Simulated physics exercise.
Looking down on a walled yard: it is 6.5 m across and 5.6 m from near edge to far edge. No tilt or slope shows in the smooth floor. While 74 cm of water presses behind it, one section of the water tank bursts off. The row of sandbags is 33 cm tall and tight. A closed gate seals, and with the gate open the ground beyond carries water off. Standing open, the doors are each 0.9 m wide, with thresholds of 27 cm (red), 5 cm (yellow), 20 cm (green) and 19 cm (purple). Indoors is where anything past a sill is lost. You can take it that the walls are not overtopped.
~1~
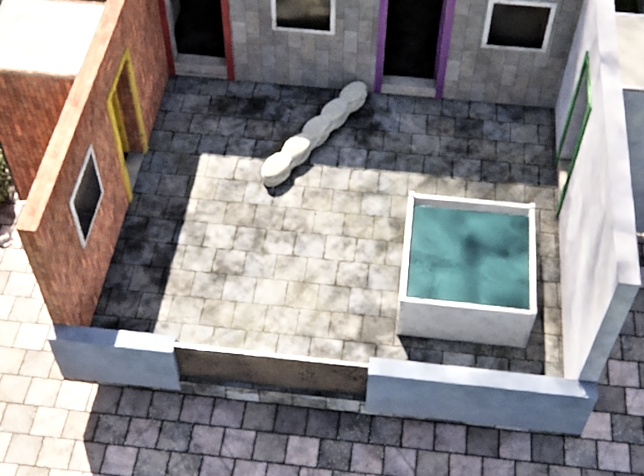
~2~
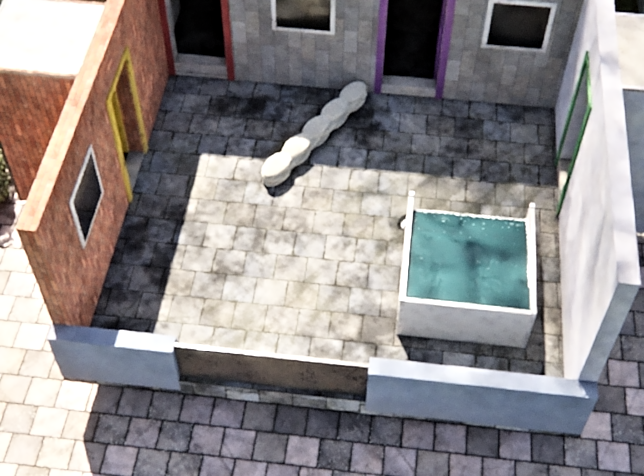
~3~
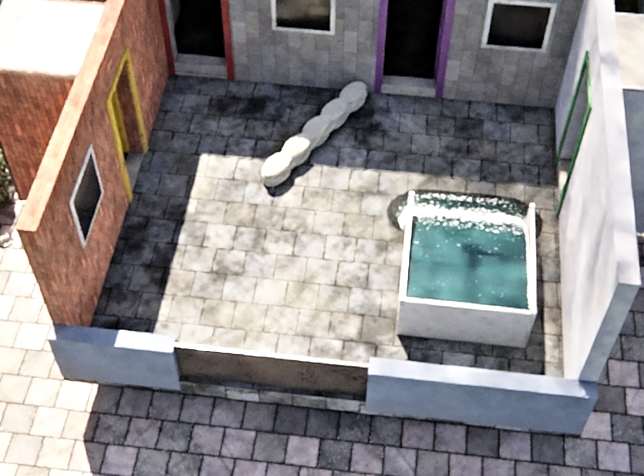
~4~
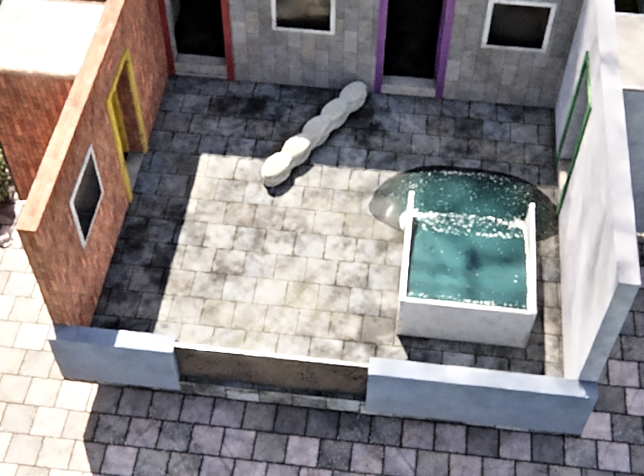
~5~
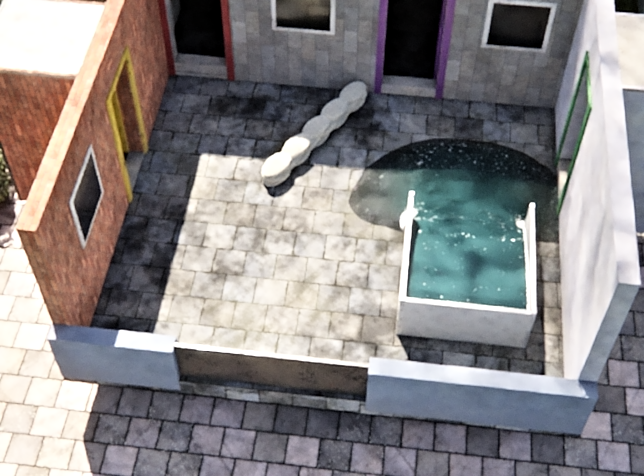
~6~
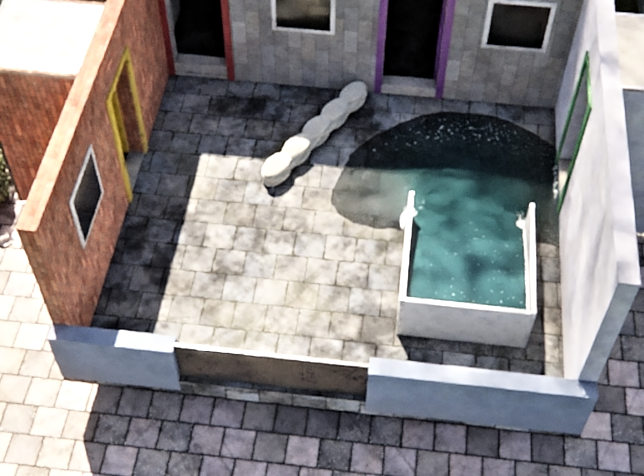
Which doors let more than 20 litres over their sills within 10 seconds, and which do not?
In the end red door: Falls short; yellow door: Falls short; green door: Falls short; purple door: Tops the amount.
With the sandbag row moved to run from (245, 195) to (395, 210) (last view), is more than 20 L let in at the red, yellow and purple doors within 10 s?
Then, at the red door it's not exceeded, at the yellow door it's exceeded, at the purple door it's exceeded.
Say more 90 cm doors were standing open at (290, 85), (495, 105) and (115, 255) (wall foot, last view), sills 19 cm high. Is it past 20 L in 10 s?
In that order: Short of it, beyond it, short of it.
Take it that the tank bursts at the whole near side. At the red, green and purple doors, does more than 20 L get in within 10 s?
Then: Red short of it, green short of it, purple short of it.
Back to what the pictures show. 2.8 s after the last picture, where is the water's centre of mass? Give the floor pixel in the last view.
Pixel position near (436, 166).
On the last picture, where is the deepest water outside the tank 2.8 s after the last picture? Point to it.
Close to pixel (370, 99).
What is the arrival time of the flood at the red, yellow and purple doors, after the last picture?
Arrival: Red 1.8 s, yellow 3.4 s, purple 0.2 s.
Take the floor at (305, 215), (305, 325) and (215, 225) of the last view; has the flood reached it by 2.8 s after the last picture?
First spot submerged, second not yet wet, third not yet wet.
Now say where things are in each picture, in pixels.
The first frame shows the water tank at (469, 255) is whole and still, 74 cm deep.
In the second frame, the front is at (402, 226), 0.9 m from the gap on the water tank's far side; 0.4 m2 of floor is under water; 74 cm left at the back of the water tank.
In the third frame, the front is at (400, 202), 1.2 m from the gap on the water tank's far side; 1.5 m2 of floor is under water; 73 cm left at the back of the water tank.
In the fourth frame, the front is at (386, 188), 1.5 m from the gap on the water tank's far side; 2.9 m2 of floor is under water; 67 cm left at the back of the water tank.
In the fifth frame, water pours out on the water tank's far side and has run 2.0 m, to (439, 143); typically 8 cm deep outside, 63 cm at the water tank's back.
In the sixth frame, the front is at (441, 116), 2.5 m from the gap on the water tank's far side; 6.7 m2 of floor is under water; 60 cm left at the back of the water tank.
Then, 0.7 s after the last picture water covers 30 % of the floor and is deepest (48 cm) near (544, 107); red door not reached, yellow door not reached, green door 19 cm at the sill, 0 L in, purple door 29 cm at the sill, 7 L in.
Then, 1.5 s after the last picture water covers 30 % of the floor and is deepest (42 cm) near (533, 106); red door not reached, yellow door not reached, green door 14 cm at the sill, 0 L in, purple door 31 cm at the sill, 44 L in.
Then, 2.8 s after the last picture water covers 45 % of the floor and is deepest (28 cm) near (370, 99); red door 1 cm at the sill, 0 L in, yellow door not reached, green door 17 cm at the sill, 2 L in, purple door 23 cm at the sill, 92 L in.
Then, 5.3 s after the last picture water covers 85 % of the floor and is deepest (20 cm) near (82, 354); red door 3 cm at the sill, 0 L in, yellow door 3 cm at the sill, 0 L in, green door 10 cm at the sill, 3 L in, purple door 10 cm at the sill, 99 L in.
Then, 9.3 s after the last picture water covers 95 % of the floor and is deepest (10 cm) near (551, 394); red door 1 cm at the sill, 0 L in, yellow door 5 cm at the sill, 0 L in, green door 7 cm at the sill, 3 L in, purple door 6 cm at the sill, 99 L in.
